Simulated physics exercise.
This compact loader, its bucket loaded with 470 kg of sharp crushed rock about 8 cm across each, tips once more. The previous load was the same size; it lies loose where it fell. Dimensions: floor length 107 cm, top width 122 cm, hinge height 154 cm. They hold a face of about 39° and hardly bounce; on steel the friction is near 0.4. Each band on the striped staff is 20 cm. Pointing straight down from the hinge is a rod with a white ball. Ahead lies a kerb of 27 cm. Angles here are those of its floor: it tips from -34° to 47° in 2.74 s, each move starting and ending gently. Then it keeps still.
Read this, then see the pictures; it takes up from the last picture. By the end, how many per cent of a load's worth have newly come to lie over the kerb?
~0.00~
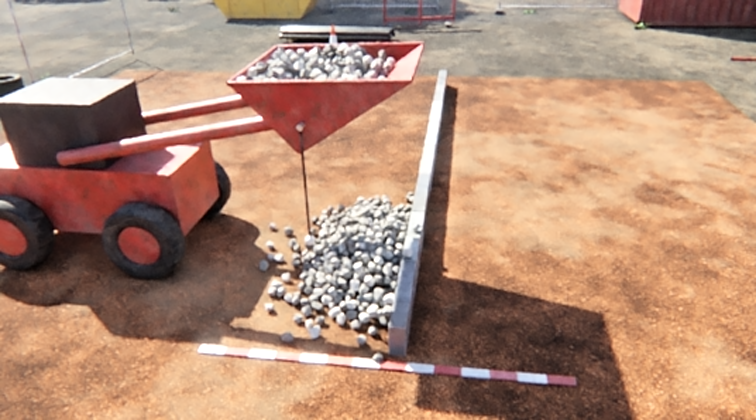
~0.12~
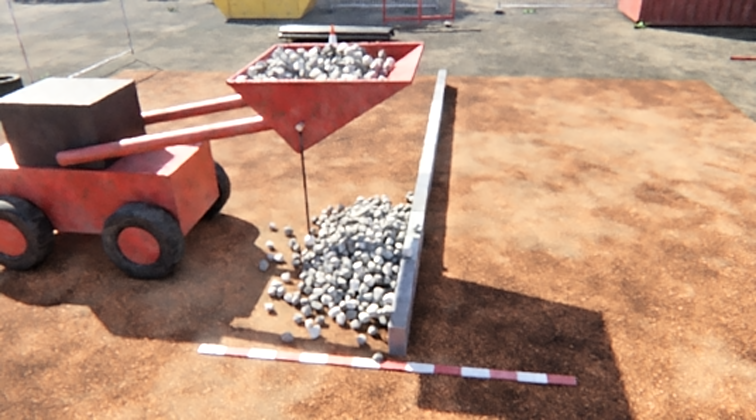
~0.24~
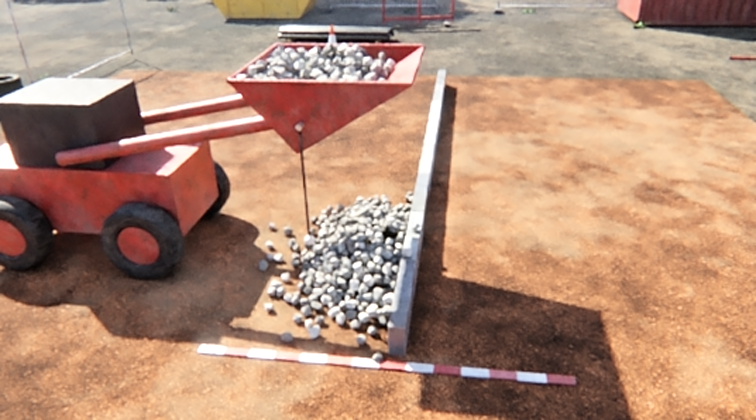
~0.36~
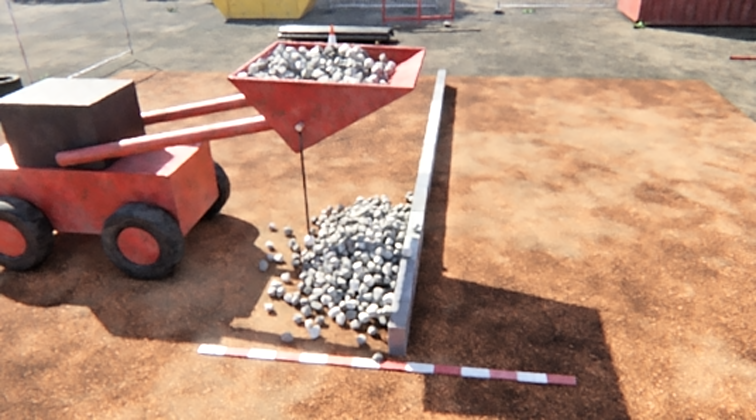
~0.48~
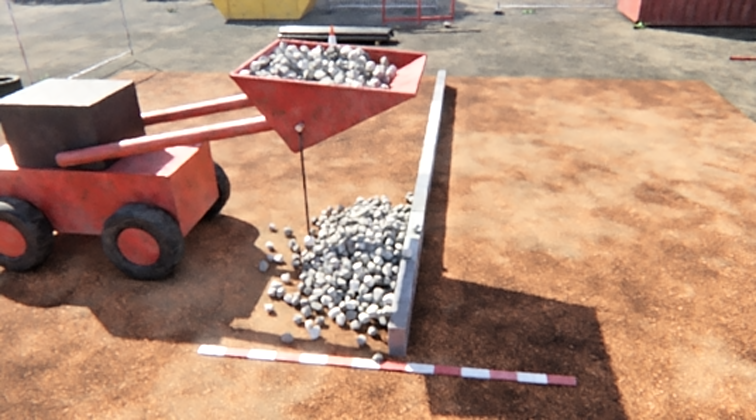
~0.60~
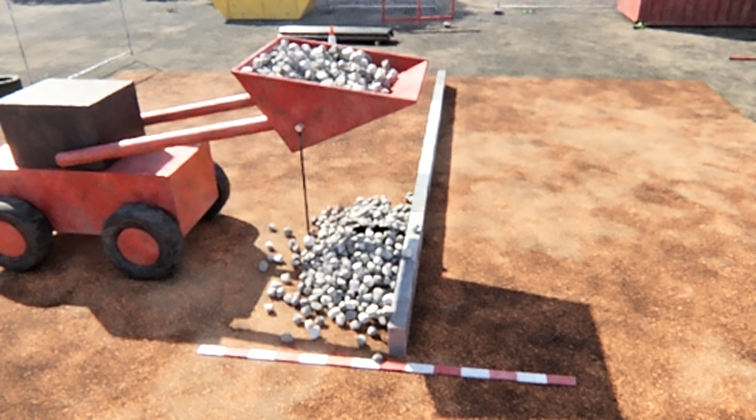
About 72 per cent have newly come to lie there.
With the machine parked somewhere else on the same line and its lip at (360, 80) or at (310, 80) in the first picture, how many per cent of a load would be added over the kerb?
First place: Roughly 15 %; second place: Roughly 0 %.
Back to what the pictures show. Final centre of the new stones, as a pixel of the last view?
The middle lies near (444, 249) in the last picture.
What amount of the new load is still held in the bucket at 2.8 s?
Roughly 5 per cent of its load.
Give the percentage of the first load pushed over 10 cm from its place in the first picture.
Estimate: 0 %, roughly.
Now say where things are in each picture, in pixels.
In the first picture, the bucket is at -34°, its lip at (411, 81); the top of the load is at (337, 50). The earlier load is highest near (375, 231), 31 cm above ground level, 100 % on this side of the kerb.
In the second picture, the bucket is at -34°, its lip at (411, 82); the top of the load is at (337, 50); the stones move at 0.0 m/s on average.
In the third picture, lip at (412, 85), floor tilted -32°, highest stones at (330, 51); the stones move at 0.1 m/s on average.
In the fourth picture, lip at (413, 89), floor tilted -30°, highest stones at (321, 53); the stones move at 0.1 m/s on average.
In the fifth picture, lip at (415, 95), floor tilted -27°, highest stones at (309, 51); the stones move at 0.1 m/s on average.
In the sixth picture, the bucket is at -24°, its lip at (417, 102); the top of the load is at (298, 50); the stones move at 0.1 m/s on average.
After 2.1 s the floor is at 35°; in per cent of one load, 92 in the bucket, 108 on this side of the kerb, 1 over the kerb; the foremost stones are at (425, 203).
After 2.8 s the floor is at 47°; in per cent of one load, 3 in the bucket, 140 on this side of the kerb, 57 over the kerb; the foremost stones are at (523, 267).
After 3.2 s the floor is at 47°; in per cent of one load, 0 in the bucket, 130 on this side of the kerb, 70 over the kerb; the foremost stones are at (562, 250).
After 6.0 s the floor is at 47°; in per cent of one load, 0 in the bucket, 128 on this side of the kerb, 72 over the kerb; the foremost stones are at (571, 250). Net gain over the kerb, 72.
